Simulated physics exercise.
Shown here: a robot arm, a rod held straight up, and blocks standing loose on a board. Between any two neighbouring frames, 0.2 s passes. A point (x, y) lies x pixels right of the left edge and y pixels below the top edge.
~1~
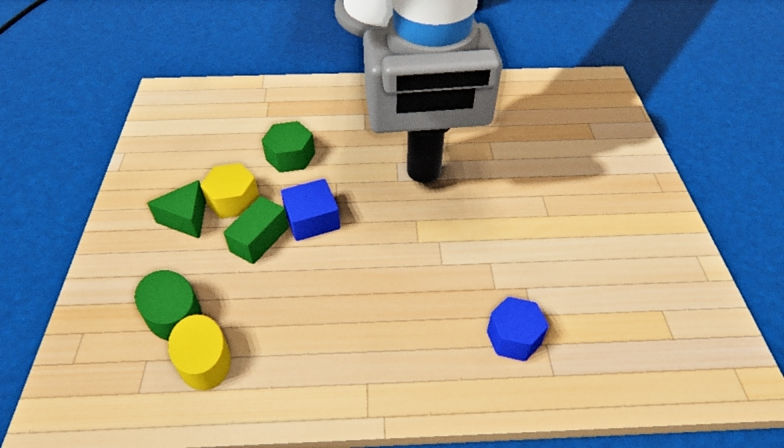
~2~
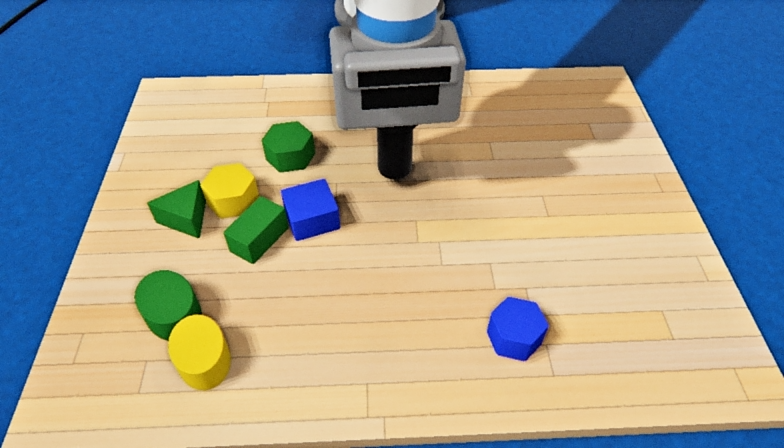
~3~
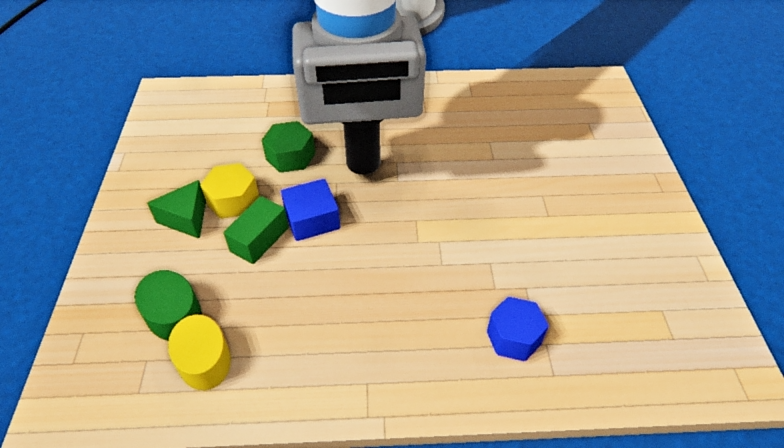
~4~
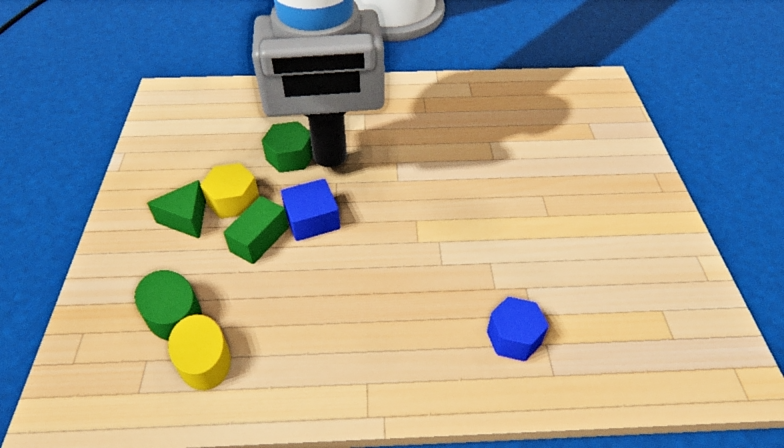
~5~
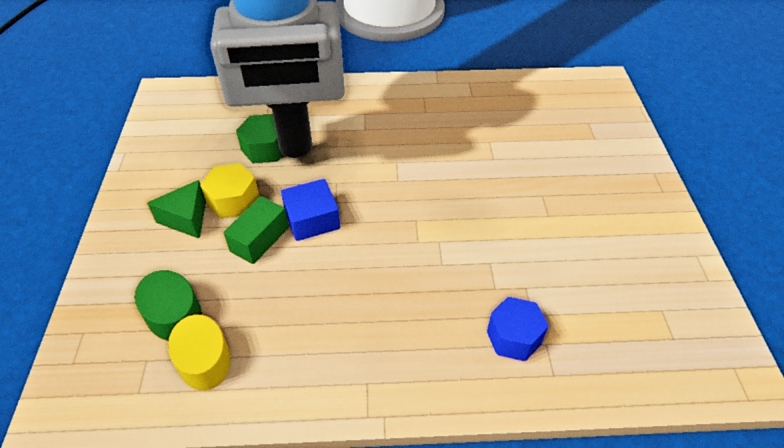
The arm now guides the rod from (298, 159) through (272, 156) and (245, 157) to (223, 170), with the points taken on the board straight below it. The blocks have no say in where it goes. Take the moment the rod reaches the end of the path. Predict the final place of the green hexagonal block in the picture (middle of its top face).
I'd say the green hexagonal block ends with its top centre at (222, 117).
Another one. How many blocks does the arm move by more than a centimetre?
Moved: 1.
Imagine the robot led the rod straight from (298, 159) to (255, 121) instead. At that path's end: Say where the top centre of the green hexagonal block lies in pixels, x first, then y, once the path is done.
When the path ends, it will be at (215, 114).
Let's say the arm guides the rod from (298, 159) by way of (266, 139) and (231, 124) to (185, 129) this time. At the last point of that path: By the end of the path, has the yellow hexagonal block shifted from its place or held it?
Once the path ends, it is where it was.
The first path, step by step. Halfway along, rod (256, 145); green hexagonal block (228, 119), turned 25° clockwise.
At the end, rod (219, 159); yellow hexagonal block unmoved; green hexagonal block (222, 117), turned 35° clockwise.
